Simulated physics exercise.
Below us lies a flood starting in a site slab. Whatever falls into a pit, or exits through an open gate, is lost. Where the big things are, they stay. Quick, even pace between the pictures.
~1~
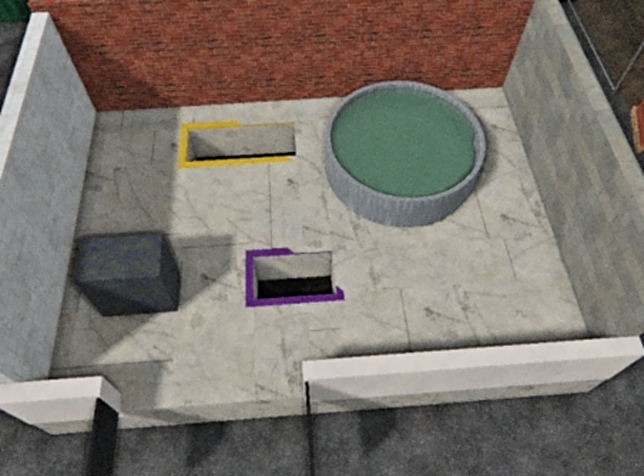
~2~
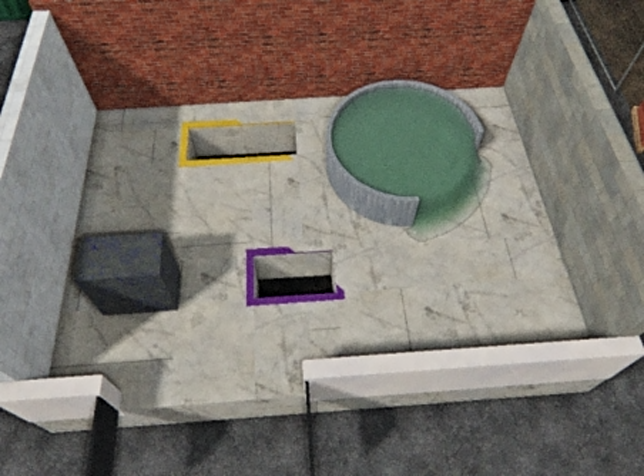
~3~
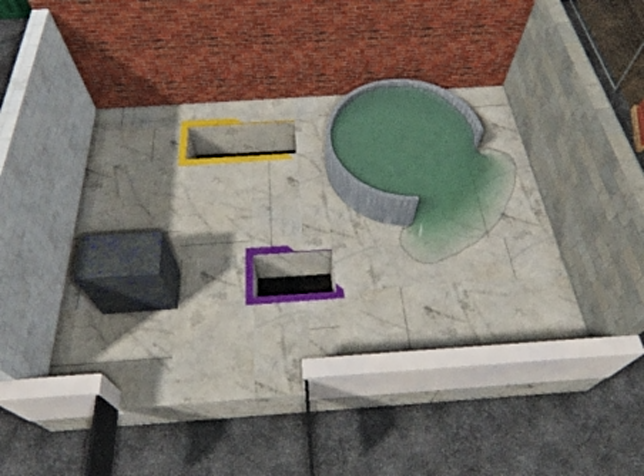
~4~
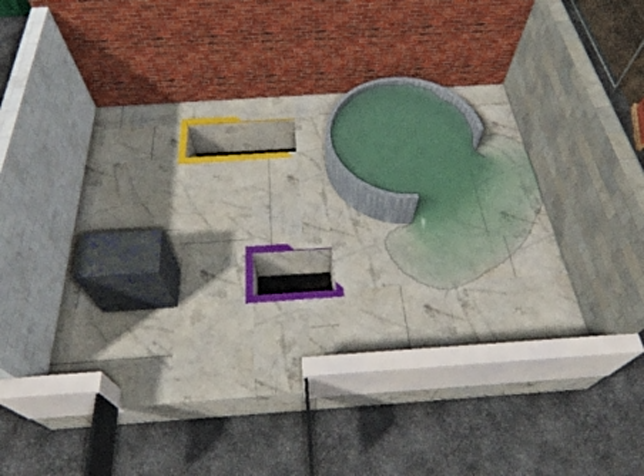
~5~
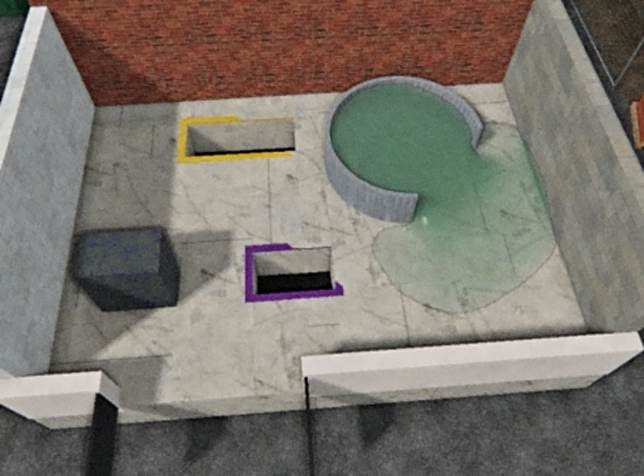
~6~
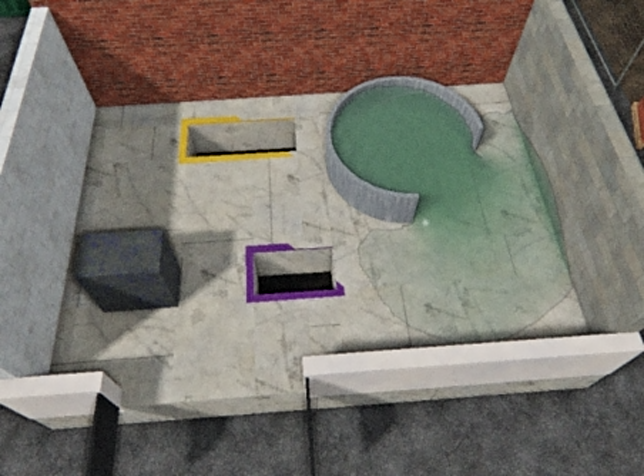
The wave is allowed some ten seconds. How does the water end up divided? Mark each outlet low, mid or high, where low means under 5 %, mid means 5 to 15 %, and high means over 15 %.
Marks - gate: Mid, yellow pit: Mid, purple pit: High.
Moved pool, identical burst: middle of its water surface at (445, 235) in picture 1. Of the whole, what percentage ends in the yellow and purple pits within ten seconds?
After ten seconds: Yellow pit at 12 percent, purple pit at 8 percent.
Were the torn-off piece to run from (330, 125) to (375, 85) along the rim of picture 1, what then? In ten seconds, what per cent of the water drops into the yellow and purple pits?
For yellow it's about 55 per cent, and for purple about 2 per cent.
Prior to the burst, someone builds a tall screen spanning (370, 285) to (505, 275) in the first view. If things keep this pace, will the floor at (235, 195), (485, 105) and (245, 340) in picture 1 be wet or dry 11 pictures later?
Result, listed order: Spot 1 kept clear of the flood, spot 2 reached by the flood, spot 3 kept clear of the flood.
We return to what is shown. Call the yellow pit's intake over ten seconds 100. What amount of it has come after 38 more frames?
It works out at roughly 25 percent of the ten-second total.
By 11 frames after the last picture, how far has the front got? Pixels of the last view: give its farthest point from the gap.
Farthest reach: About (296, 375).
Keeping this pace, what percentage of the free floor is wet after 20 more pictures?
I'd guess some 50 per cent.
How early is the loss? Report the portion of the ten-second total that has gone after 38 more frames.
It should be close to 45 percent by then.
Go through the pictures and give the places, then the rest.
The first picture shows the round tank at (404, 140) is whole and still.
In the second picture, water pours out at (462, 195) and has run to (416, 236).
In the third picture, the front is at (507, 158), out from the gap at (461, 194).
In the fourth picture, the front is at (524, 147), out from the gap at (461, 194).
In the fifth picture, water pours out at (460, 193) and has run to (449, 307).
In the sixth picture, the front is at (469, 337), out from the gap at (461, 193).
A moment on, water covers 25 % of the floor; the gate 0 %, the yellow pit 0 %, the purple pit 0 %.
Next, water covers 30 % of the floor; the gate 0 %, the yellow pit 0 %, the purple pit 0 %.
Then, water covers 50 % of the floor; the gate 0 %, the yellow pit 0 %, the purple pit 4 %.
Later, water covers 80 % of the floor; the gate 3 %, the yellow pit 2 %, the purple pit 12 %.
In the end, water covers 90 % of the floor; the gate 10 %, the yellow pit 8 %, the purple pit 20 %.
